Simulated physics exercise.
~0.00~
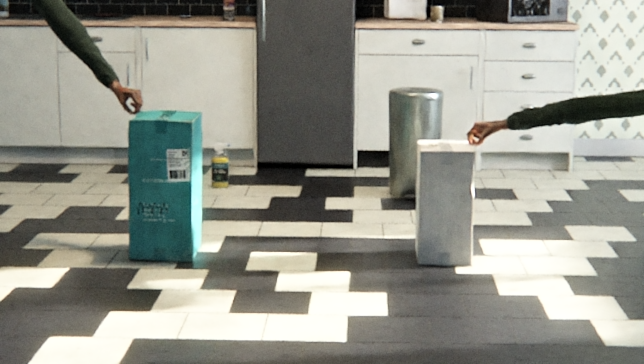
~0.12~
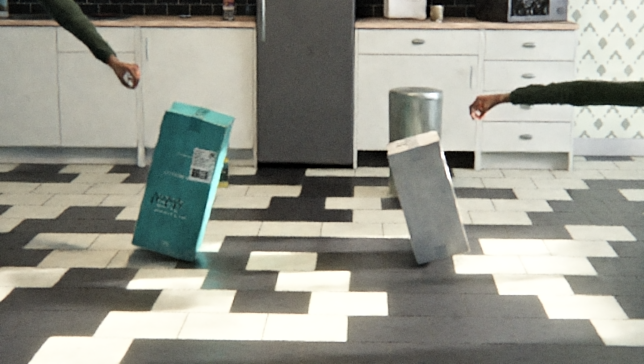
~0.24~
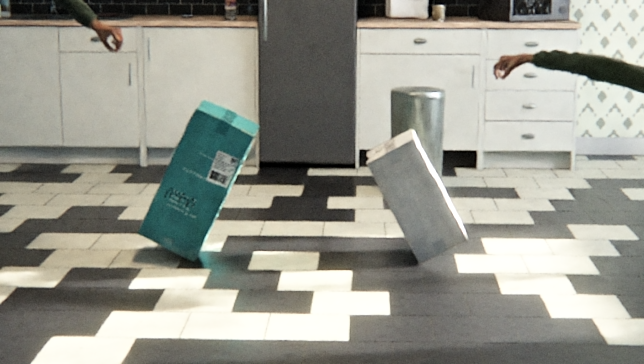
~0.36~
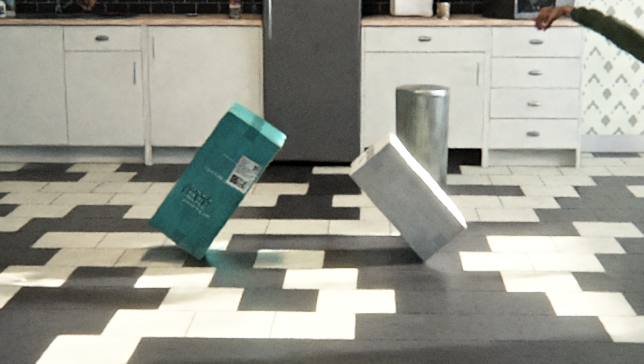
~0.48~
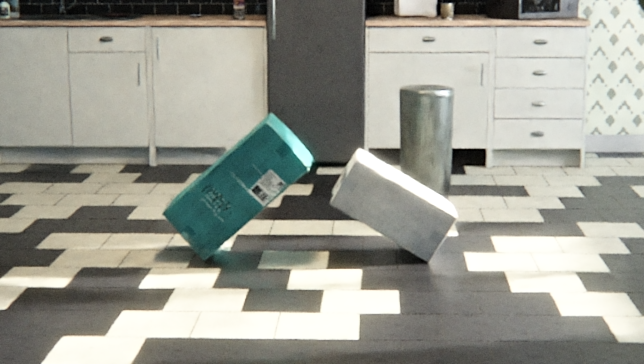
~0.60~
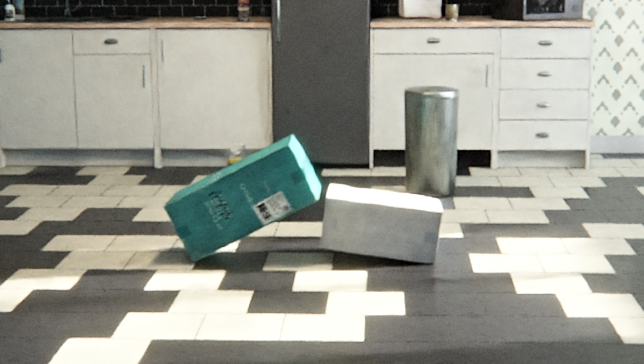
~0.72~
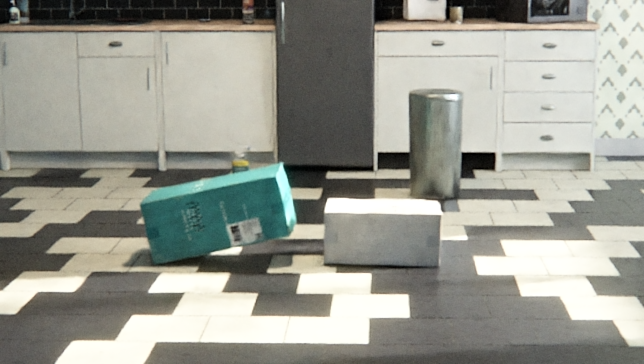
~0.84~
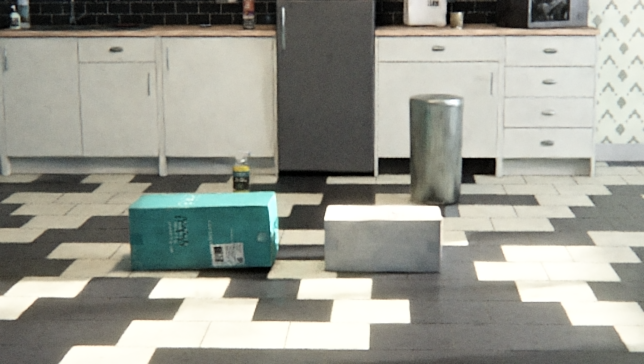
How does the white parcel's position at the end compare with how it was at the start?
At the start the white parcel stands upright under a hand, and by the end it is lying on its side on the floor.
In a kitchen with a black and white floor, two hands let go of a tall turquoise parcel and a white one, which tilted toward each other until the white one toppled flat, followed by the turquoise one, and both lay still.
